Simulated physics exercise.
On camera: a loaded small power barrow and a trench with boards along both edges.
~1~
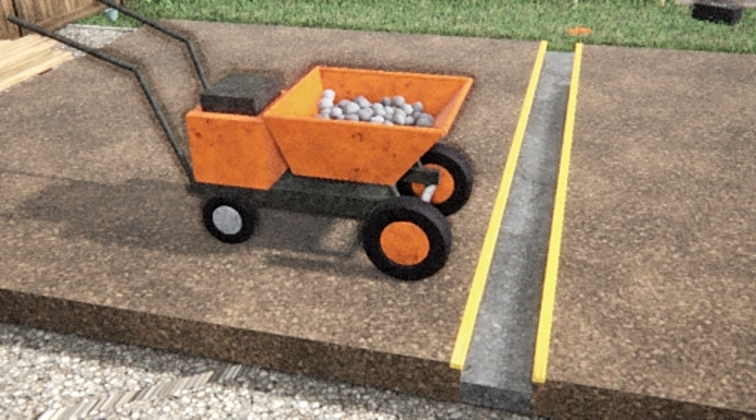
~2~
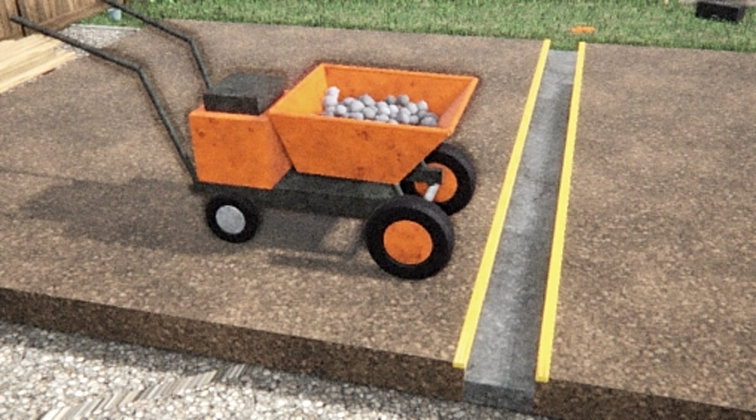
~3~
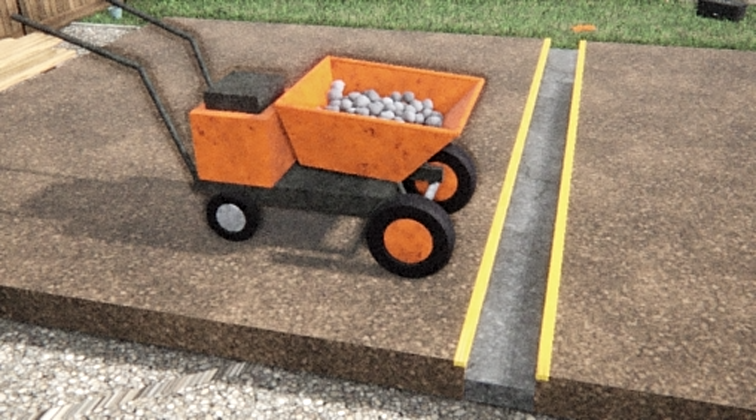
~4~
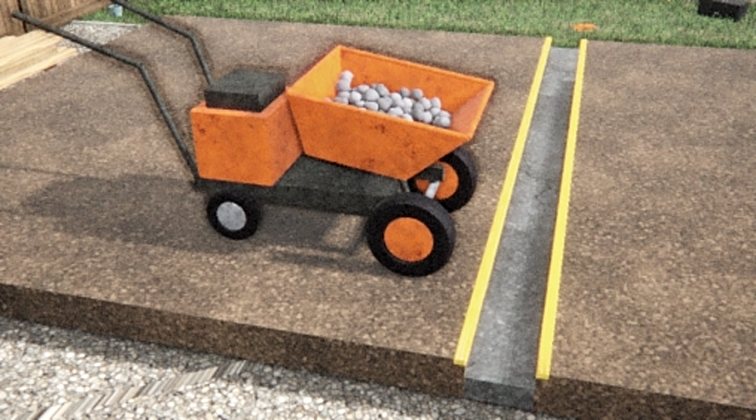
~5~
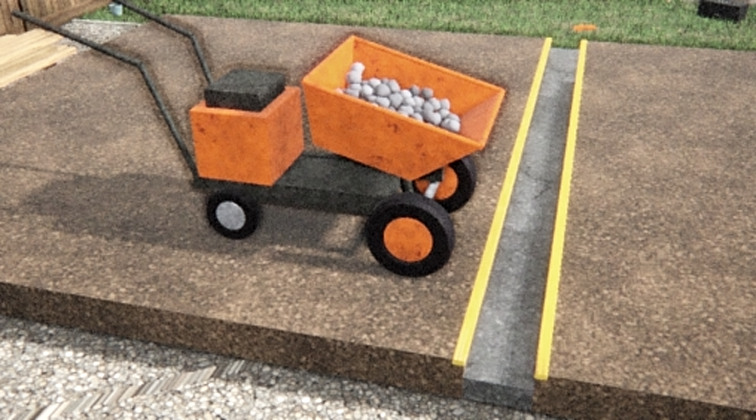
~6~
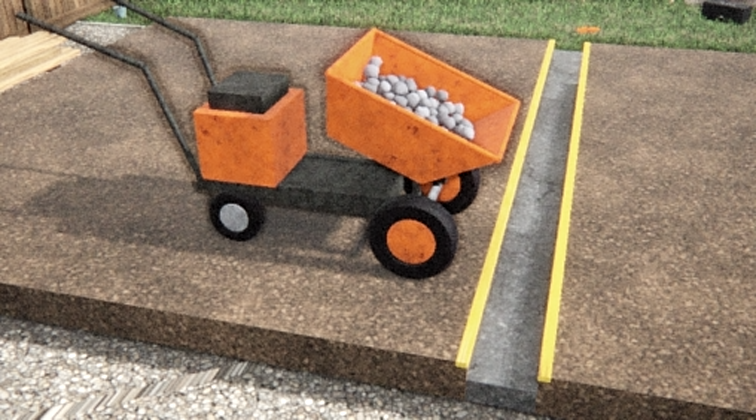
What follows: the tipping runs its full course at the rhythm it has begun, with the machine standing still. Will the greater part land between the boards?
Between the edges lies under half of the load.
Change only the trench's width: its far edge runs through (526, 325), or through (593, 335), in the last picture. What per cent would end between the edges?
In turn 0 and 70 in a hundred.
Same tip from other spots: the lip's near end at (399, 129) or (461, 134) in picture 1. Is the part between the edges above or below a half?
The first try: The larger part. The second: Under half.
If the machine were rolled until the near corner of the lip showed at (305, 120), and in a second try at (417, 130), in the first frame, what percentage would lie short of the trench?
First some 60, then 0 per cent.
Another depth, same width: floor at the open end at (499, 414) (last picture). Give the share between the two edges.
Roughly 20 in a hundred.
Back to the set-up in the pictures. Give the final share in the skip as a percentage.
It comes to 5 per cent or so.
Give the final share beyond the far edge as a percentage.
Some 80 per cent.
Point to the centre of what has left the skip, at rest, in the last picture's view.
Roughly at (594, 262).
Soon after the last picture, skip tipped steeply; all in the skip.
A little later, skip tipped right over; about half in the skip; a stray few in or heaped over the trench; about half beyond it.
Later still, skip tipped right over; a stray few in the skip; about a quarter in or heaped over the trench; most beyond it.
At rest, skip tipped right over; a stray few in the skip; about a quarter in or heaped over the trench; most beyond it.
